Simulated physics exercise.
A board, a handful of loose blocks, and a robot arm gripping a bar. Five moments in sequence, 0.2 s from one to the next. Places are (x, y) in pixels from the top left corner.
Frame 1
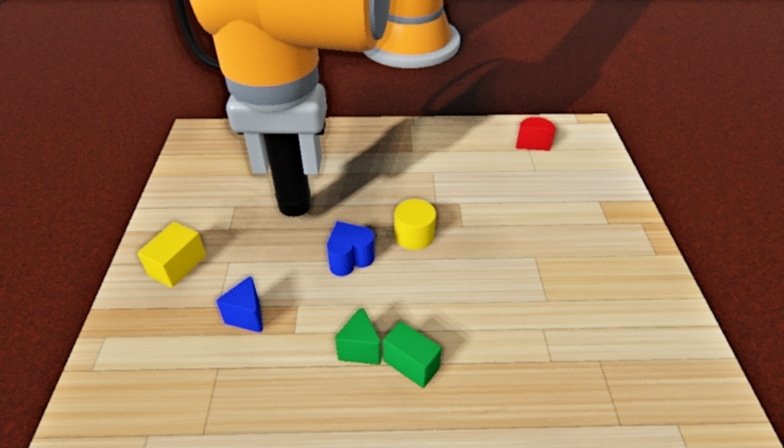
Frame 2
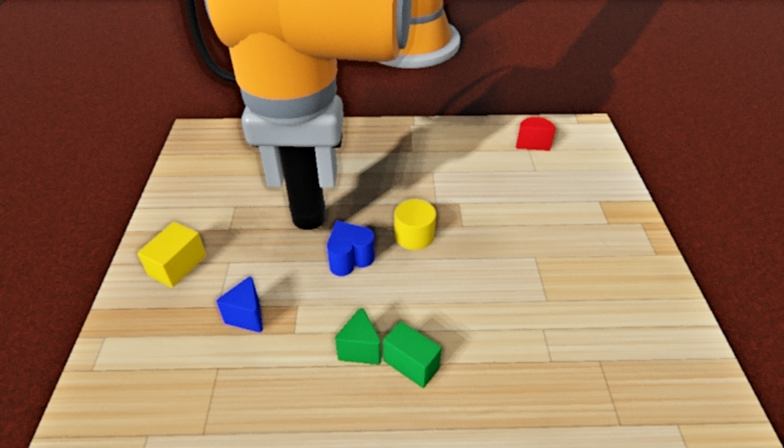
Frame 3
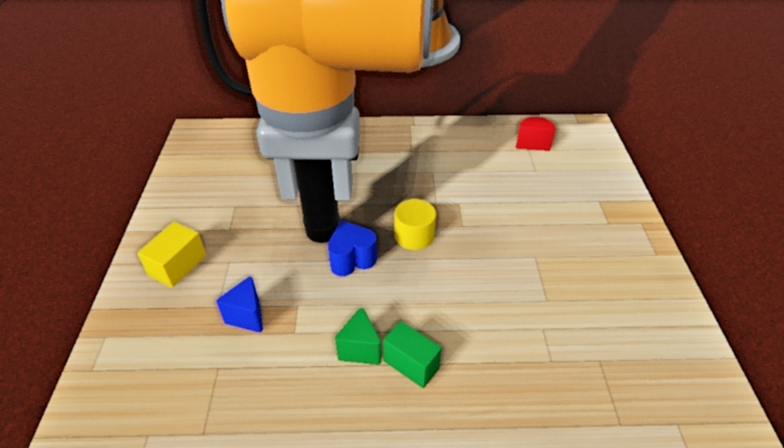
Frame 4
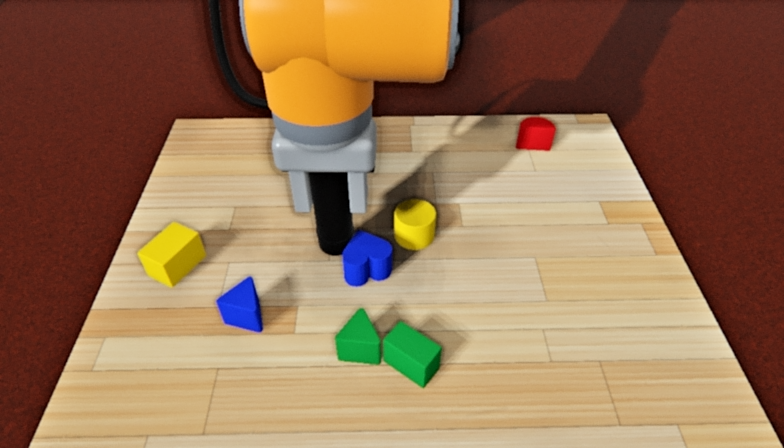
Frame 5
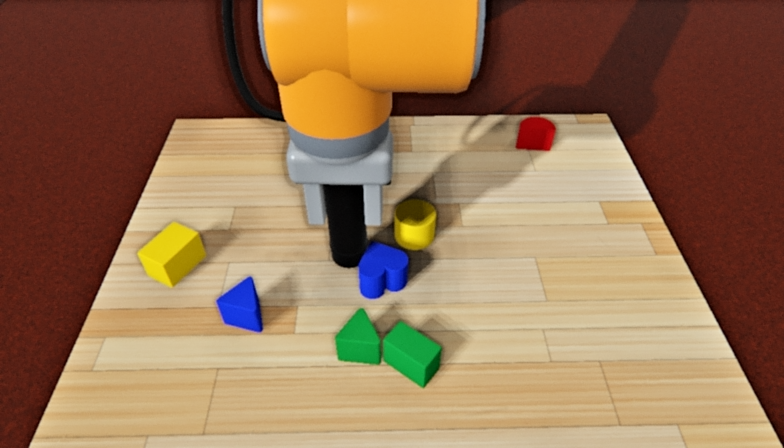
A robot arm moves a black bar rightward and nudges the blue heart block toward the lower right.
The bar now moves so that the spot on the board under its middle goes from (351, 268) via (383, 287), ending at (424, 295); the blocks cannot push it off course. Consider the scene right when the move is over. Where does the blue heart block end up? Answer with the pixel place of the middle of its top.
Its top middle will sit at (454, 295).
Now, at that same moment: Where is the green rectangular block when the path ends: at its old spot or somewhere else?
By the time the path is finished, it has hardly shifted at all.
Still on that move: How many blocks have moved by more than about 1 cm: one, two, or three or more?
It displaces one.
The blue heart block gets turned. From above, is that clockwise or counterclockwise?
Looking down, my answer is that the blue heart block rotates clockwise.
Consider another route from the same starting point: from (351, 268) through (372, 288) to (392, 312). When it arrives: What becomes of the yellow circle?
The block in question stays where it was by the end.
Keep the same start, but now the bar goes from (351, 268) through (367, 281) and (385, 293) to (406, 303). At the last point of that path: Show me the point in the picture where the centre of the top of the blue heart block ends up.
At (444, 294).
What follows on the original path. Halfway along, bar (383, 275); blue heart block (417, 281).
At the end, bar (424, 283); green three-sided block not moved; blue heart block (454, 295), turned 35° clockwise; green rectangular block not moved.
